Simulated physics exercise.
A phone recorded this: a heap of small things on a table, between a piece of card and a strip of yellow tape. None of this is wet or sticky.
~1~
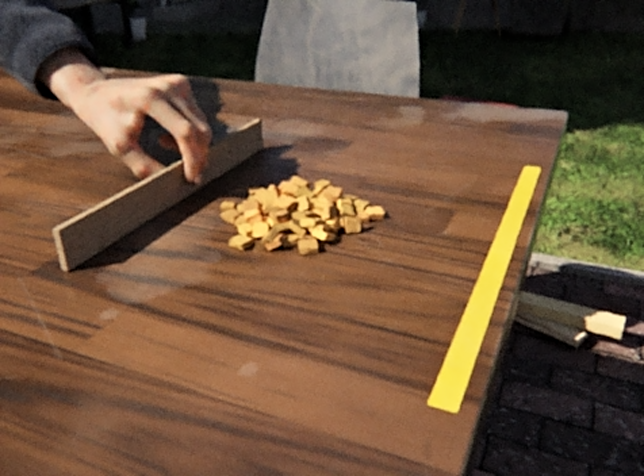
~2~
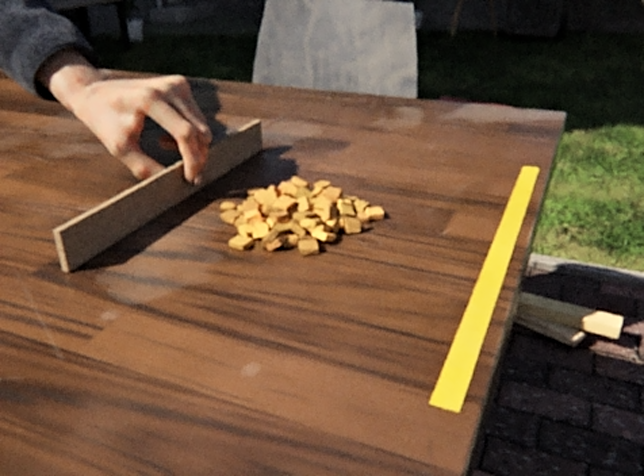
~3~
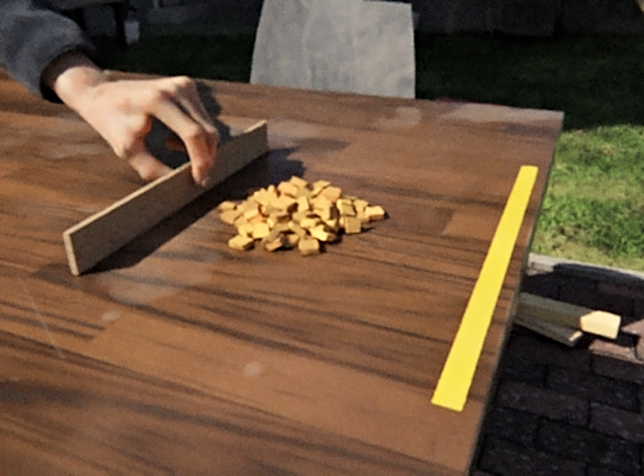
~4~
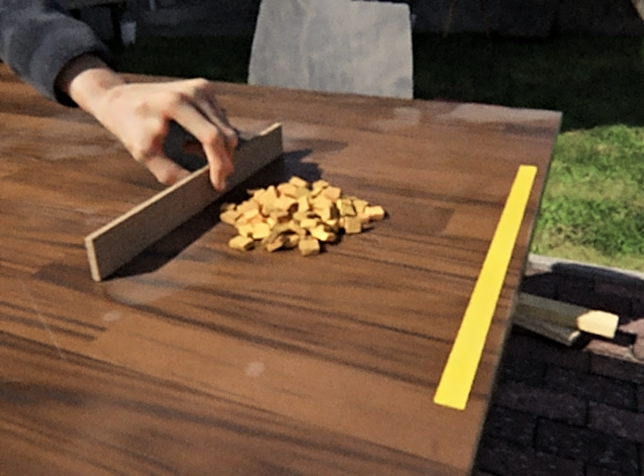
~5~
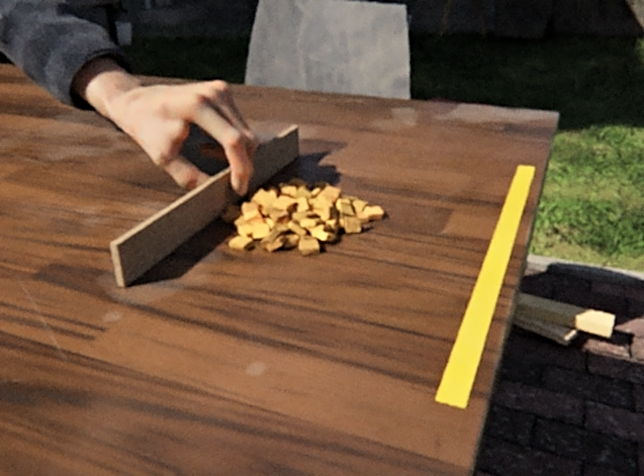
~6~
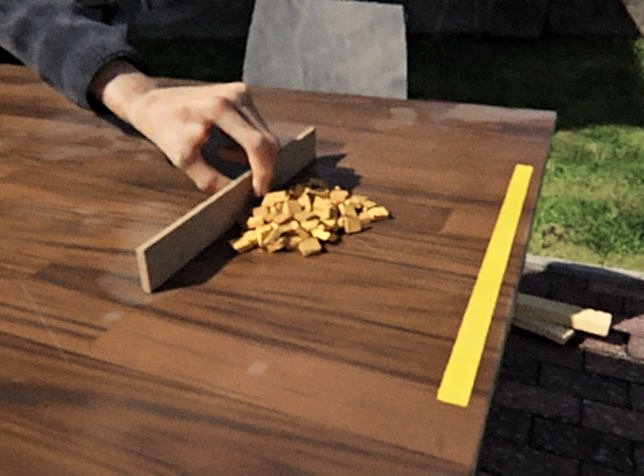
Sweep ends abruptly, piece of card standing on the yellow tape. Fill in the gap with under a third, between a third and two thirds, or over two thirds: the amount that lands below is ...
The amount that lands below is over two thirds.
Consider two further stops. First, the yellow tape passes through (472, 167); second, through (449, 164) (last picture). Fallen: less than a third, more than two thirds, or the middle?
Try 1 - less than a third; try 2 - under a third.
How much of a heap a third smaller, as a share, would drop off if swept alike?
100 % or thereabouts.
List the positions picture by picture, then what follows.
In the first picture, piece of card (81, 237), at rest; yellow tape (530, 174), right by the edge; edge at (526, 259); the heap (297, 212), cereal squares.
In the second picture, piece of card (81, 238), at rest.
In the third picture, piece of card (90, 240); the heap (297, 212).
In the fourth picture, piece of card (112, 245).
In the fifth picture, piece of card (136, 251); the heap (296, 213).
In the sixth picture, piece of card (161, 256); yellow tape (523, 173); edge at (524, 256); the heap (301, 213), roughly half pushed along.
Just after the last frame, piece of card still moving, near (377, 193); heap all on the table, its front near (472, 223).
A moment on, piece of card stopped at the yellow tape; heap the larger part over the edge.
Further on, piece of card stopped at the yellow tape; heap every one over the edge.
When it is over, piece of card stopped at the yellow tape; heap every one over the edge.
